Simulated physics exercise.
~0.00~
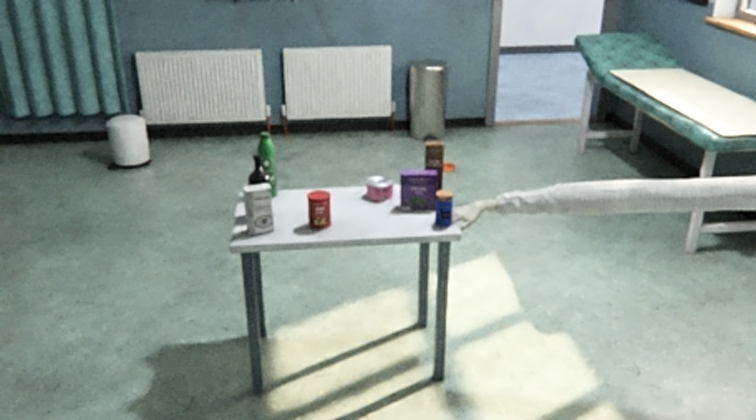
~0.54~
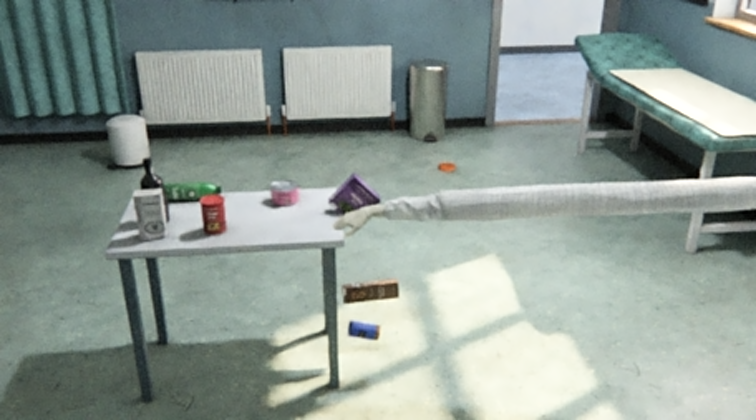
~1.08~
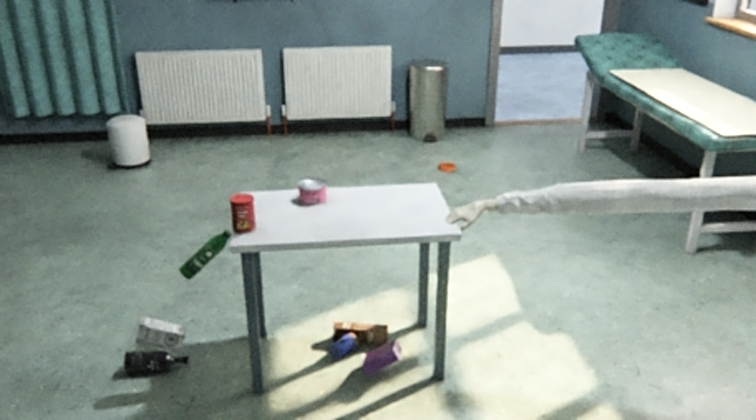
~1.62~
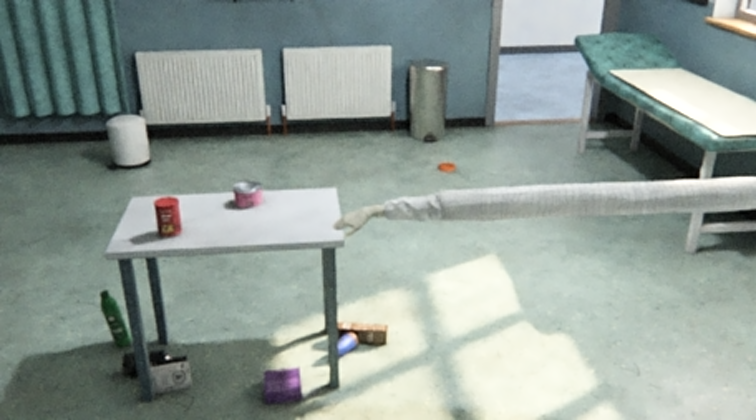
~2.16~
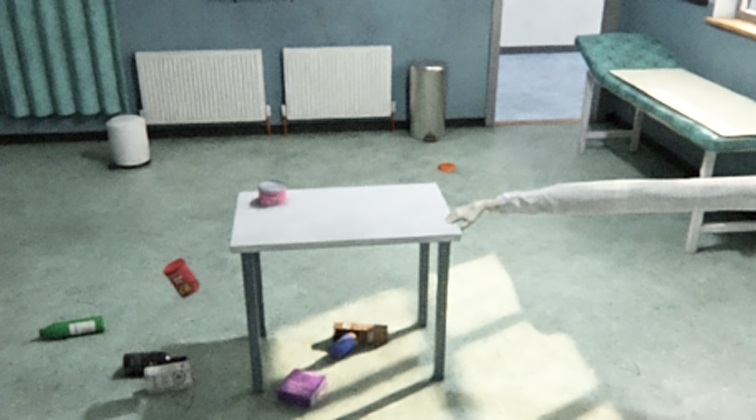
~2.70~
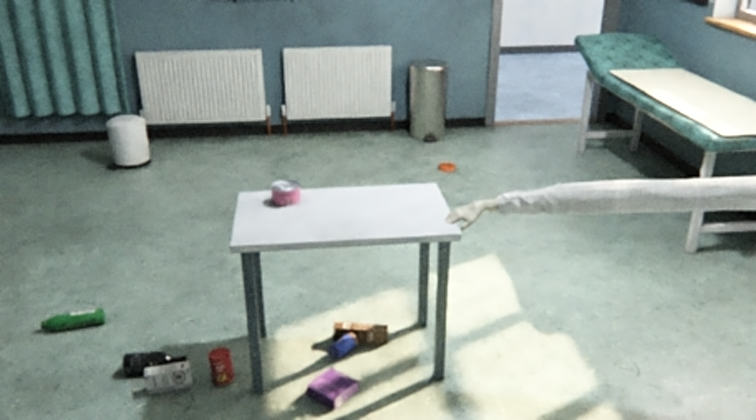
A small table jerks left and right beside a hand, spilling everything except a pink tub.
